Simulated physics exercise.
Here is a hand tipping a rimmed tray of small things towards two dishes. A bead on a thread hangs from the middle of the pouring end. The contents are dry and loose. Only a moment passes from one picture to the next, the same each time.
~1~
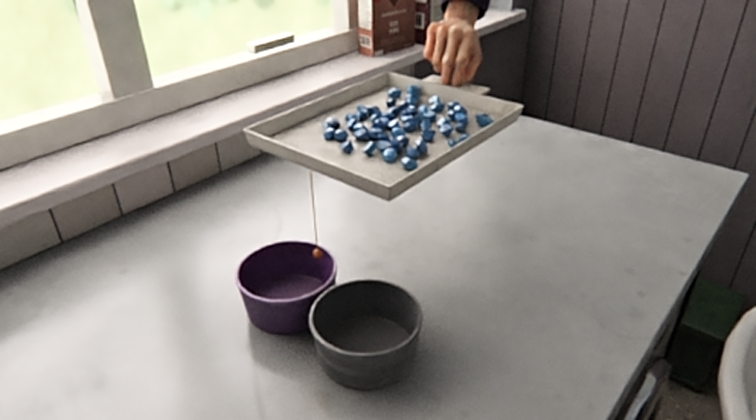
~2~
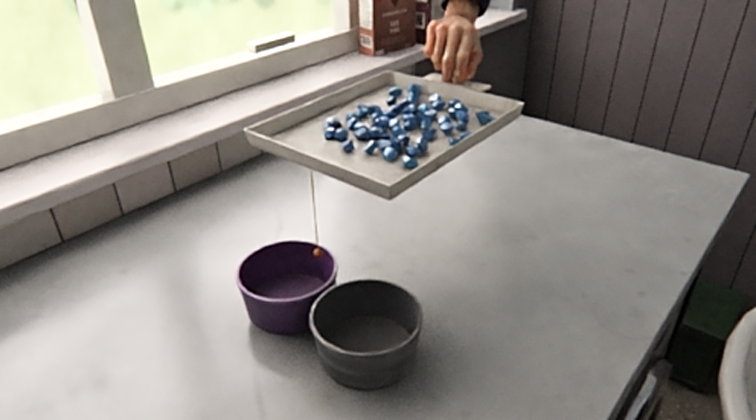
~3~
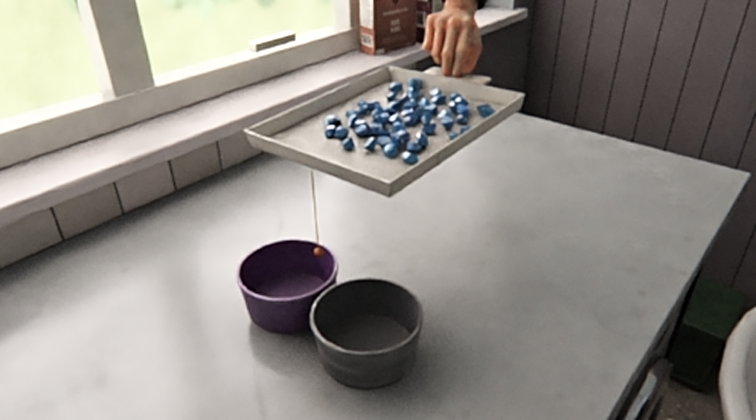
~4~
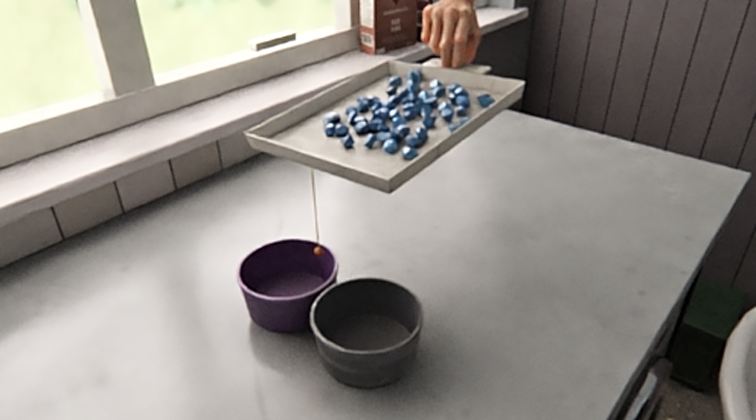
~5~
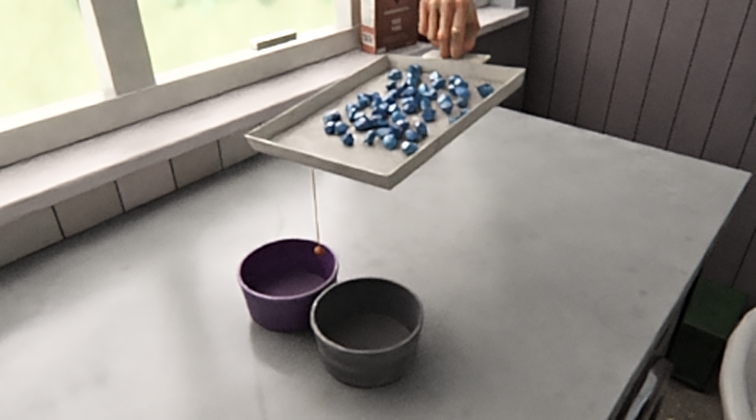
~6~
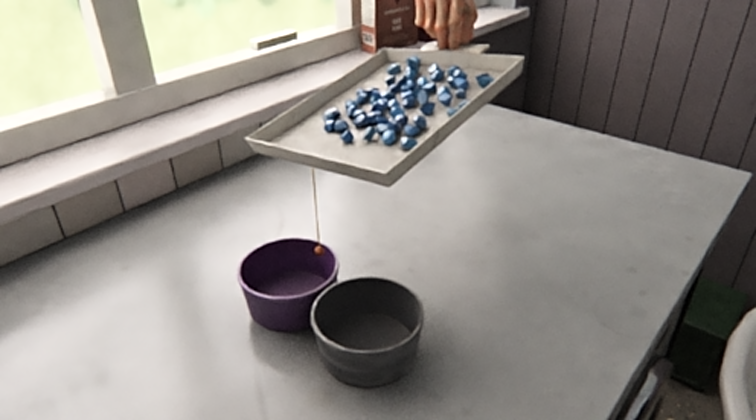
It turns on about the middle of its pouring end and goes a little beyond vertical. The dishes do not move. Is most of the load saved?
Together they catch only the smaller part.
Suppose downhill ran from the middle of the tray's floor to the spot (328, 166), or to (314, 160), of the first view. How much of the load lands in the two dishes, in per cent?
In turn 70 and 50 in a hundred.
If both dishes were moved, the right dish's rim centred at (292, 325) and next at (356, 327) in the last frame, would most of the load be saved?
At the first place less than half, at the second the smaller part.
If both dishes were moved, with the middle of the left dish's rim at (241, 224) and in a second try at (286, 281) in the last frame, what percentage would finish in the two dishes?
First some 70, then 10 per cent.
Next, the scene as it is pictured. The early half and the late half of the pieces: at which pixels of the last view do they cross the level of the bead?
Early half (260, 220), late half (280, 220).
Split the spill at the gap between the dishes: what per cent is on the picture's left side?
About 90 per cent.
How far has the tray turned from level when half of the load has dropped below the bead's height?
Roughly 105°.
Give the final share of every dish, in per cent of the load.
The left dish has 20 per cent, the right dish has 0.
Shortly afterwards, tray tipped steeply; all but a few on the tray; a little in the air.
Next, tray tipped right over; near two thirds on the tray; only a few in the left dish; near a quarter outside both.
Some moments later, tray tipped past a quarter turn; near a quarter in the left dish; the bulk outside both.
In the end, tray tipped past a quarter turn; none at all in the right dish; near a quarter in the left dish; the bulk outside both.
